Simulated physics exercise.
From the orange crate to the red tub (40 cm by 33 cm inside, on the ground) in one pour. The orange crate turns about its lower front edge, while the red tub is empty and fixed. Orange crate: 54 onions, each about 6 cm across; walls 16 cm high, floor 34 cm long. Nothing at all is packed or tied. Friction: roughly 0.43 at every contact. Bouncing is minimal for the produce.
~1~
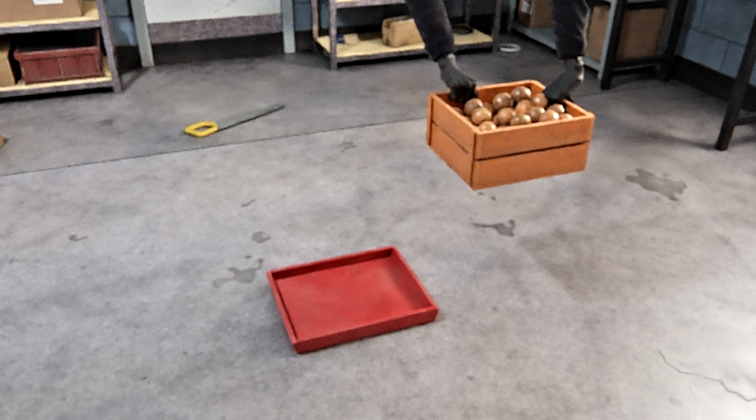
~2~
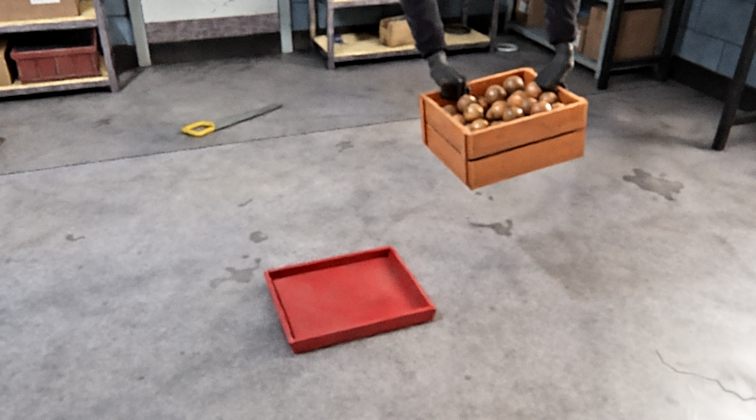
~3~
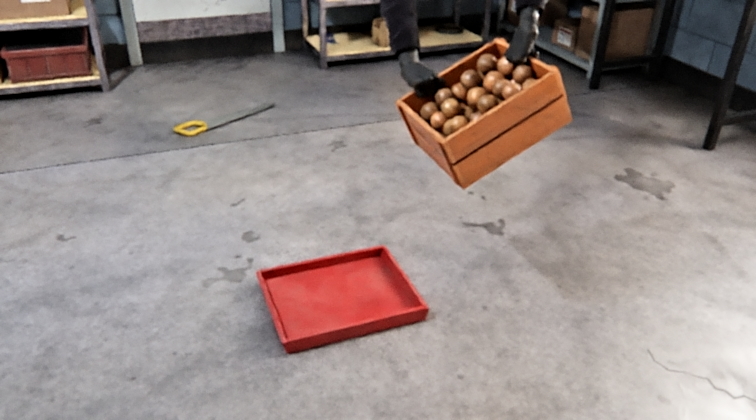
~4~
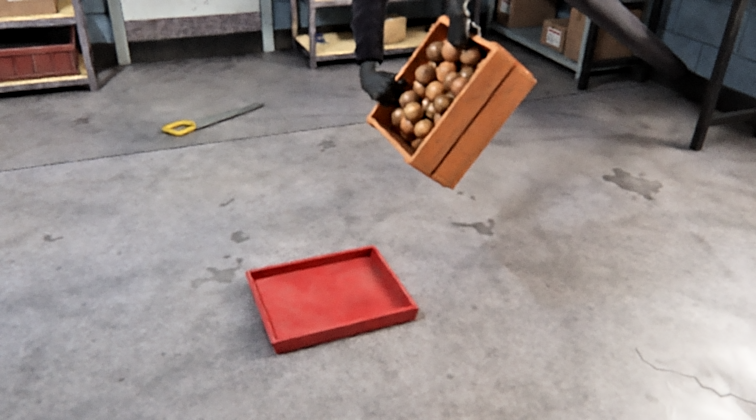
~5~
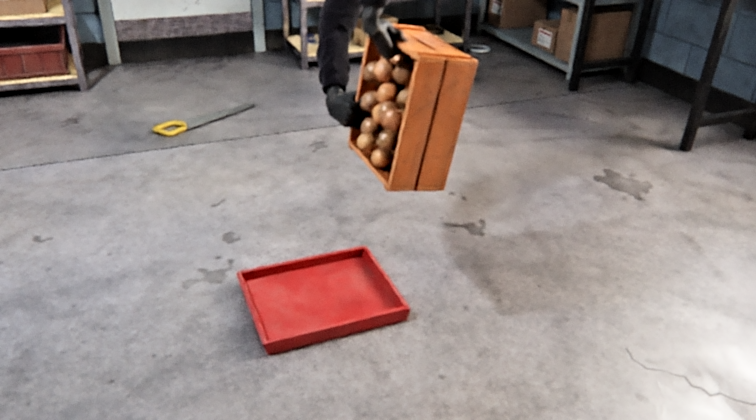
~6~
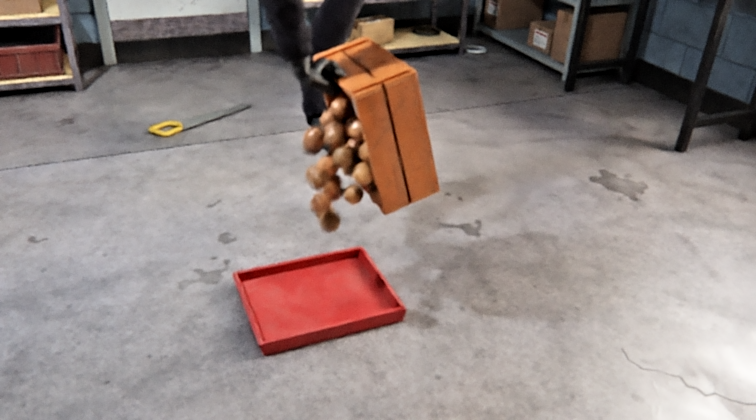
Two dark-gloved hands hold an orange crate of round brown onions at upper right, above the grey concrete floor of a workshop seen from a raised angle. A red tub lies empty at lower centre, with a yellow-handled tool behind it to the left and shelves along the back. The hands turn the crate steadily leftward onto its side and onions tumble out above the tub, while the view shifts slightly.
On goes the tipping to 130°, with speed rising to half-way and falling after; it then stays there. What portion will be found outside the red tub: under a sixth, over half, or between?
Outside the red tub: One sixth up to one half.
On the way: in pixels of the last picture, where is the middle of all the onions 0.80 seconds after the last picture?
Estimated middle - around (275, 296).
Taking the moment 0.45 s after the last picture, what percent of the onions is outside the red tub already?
Estimate for then: Some 45 percent.
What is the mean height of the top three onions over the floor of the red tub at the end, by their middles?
That is close to 8 centimetres.
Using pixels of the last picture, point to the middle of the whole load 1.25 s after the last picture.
Around (272, 297).
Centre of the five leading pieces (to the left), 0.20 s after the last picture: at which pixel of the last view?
Somewhere near pixel (225, 305).
Then, 0.20 s after the last picture, tilt 129°; 11 still in the orange crate, 9 in the red tub, 16 outside the red tub and 18 in the air.
Then, 0.45 s after the last picture, tilt 130°; 30 in the red tub, 23 outside the red tub and 1 in the air.
Then, 0.80 s after the last picture, tilt 130°; 33 in the red tub and 21 outside the red tub.
Final count (1.25 s after the last picture), 33 in the red tub and 21 outside the red tub. Asked share, 21 of 54, 39 per cent.
